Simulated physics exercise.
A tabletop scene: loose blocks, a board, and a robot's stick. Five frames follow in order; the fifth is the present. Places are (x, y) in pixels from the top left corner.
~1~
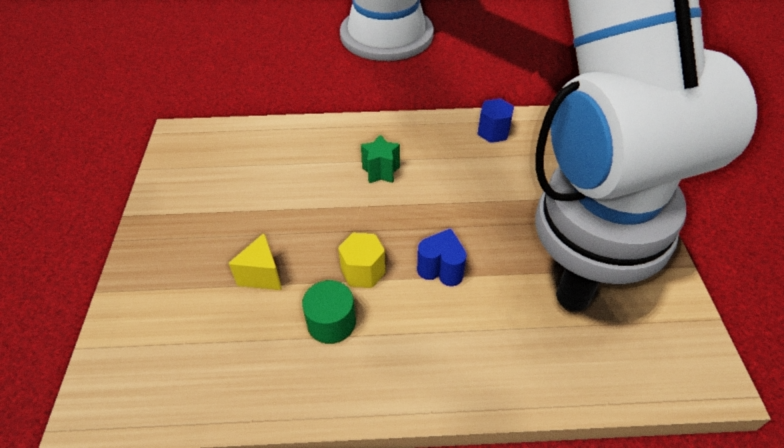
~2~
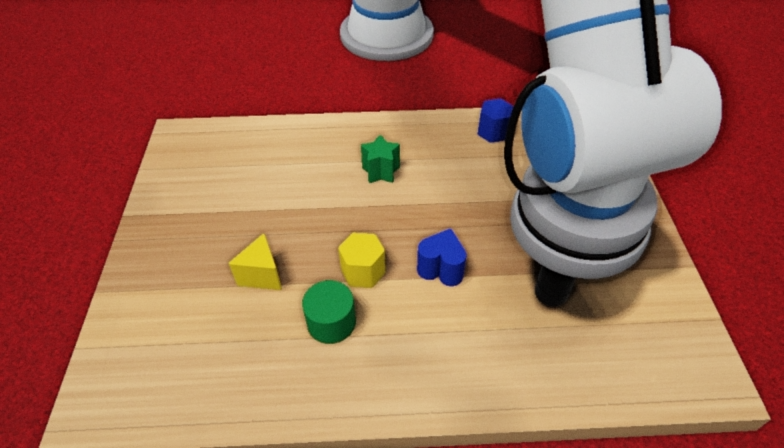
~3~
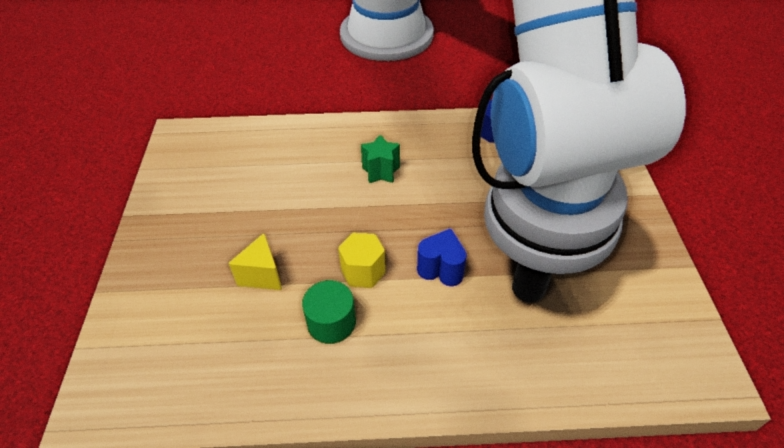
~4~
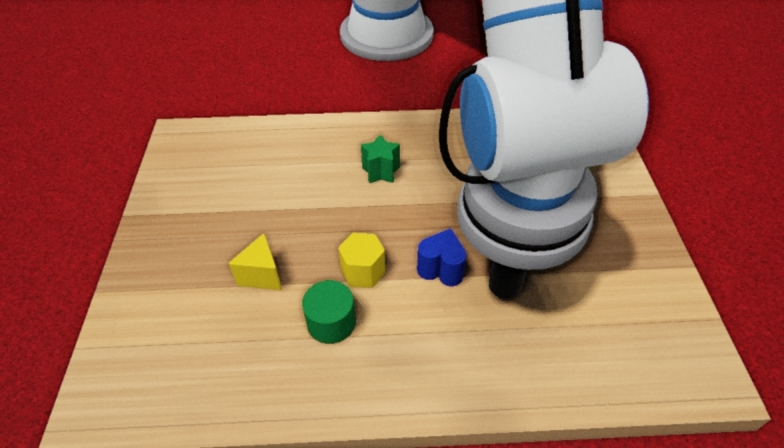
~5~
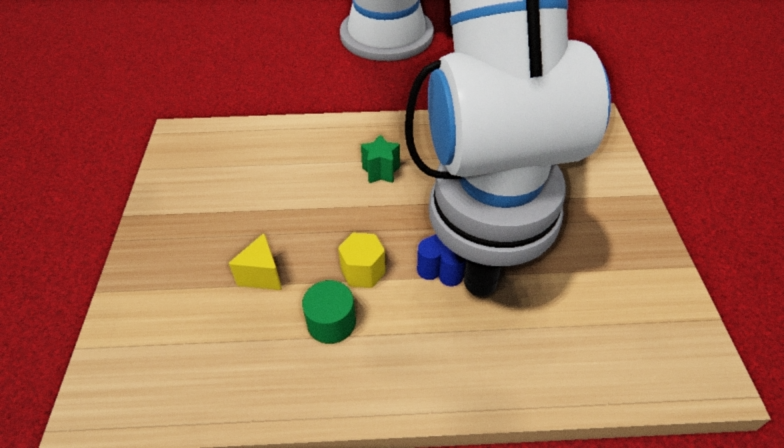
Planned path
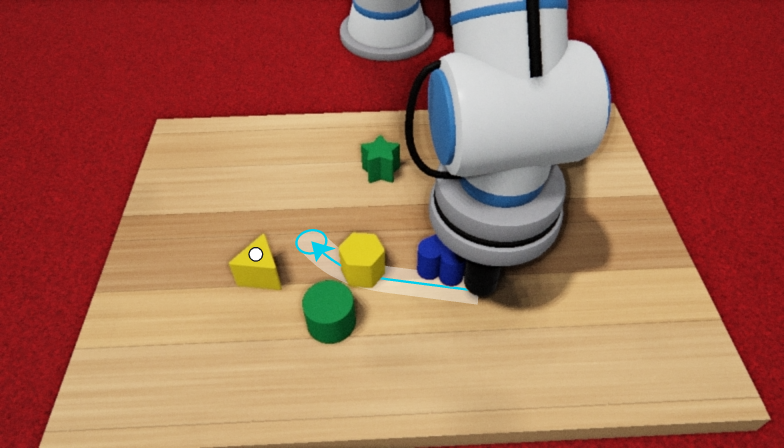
A white robot arm with a dark stick moves steadily left across a wooden board, drawing close beside a blue heart block, while the heart, yellow triangle, yellow hexagon, green cylinder and green star stay still.
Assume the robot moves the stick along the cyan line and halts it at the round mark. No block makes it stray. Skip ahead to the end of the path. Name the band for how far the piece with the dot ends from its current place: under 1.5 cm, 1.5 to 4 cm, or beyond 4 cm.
Below 1.5 cm.
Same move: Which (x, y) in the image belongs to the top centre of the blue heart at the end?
Expect it around (405, 229).
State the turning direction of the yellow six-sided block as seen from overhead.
From above, the yellow six-sided block will be seen to turn anti-clockwise.
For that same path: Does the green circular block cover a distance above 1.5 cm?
No.
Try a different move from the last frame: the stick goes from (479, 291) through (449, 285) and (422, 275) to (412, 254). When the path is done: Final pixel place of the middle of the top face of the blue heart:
I'd guess (403, 203).
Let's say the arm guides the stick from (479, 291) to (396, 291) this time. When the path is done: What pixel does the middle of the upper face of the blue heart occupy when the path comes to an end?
It sits at (415, 237).
Drawn move, from (479, 291) over (415, 283) and (355, 272) to (311, 242); the dot is on the yellow triangular piece.
The first path, step by step. One third of the way, stick at (415, 275); blue heart at (411, 230), turned 75° clockwise.
Two thirds of the way, stick at (354, 264); yellow six-sided block at (318, 241); blue heart at (405, 229), turned 95° clockwise.
At the end, stick at (310, 234); yellow triangular piece at (250, 254), turned 25° anticlockwise; green circular block still; yellow six-sided block at (271, 225), turned 60° anticlockwise; blue heart at (405, 229), turned 95° clockwise.
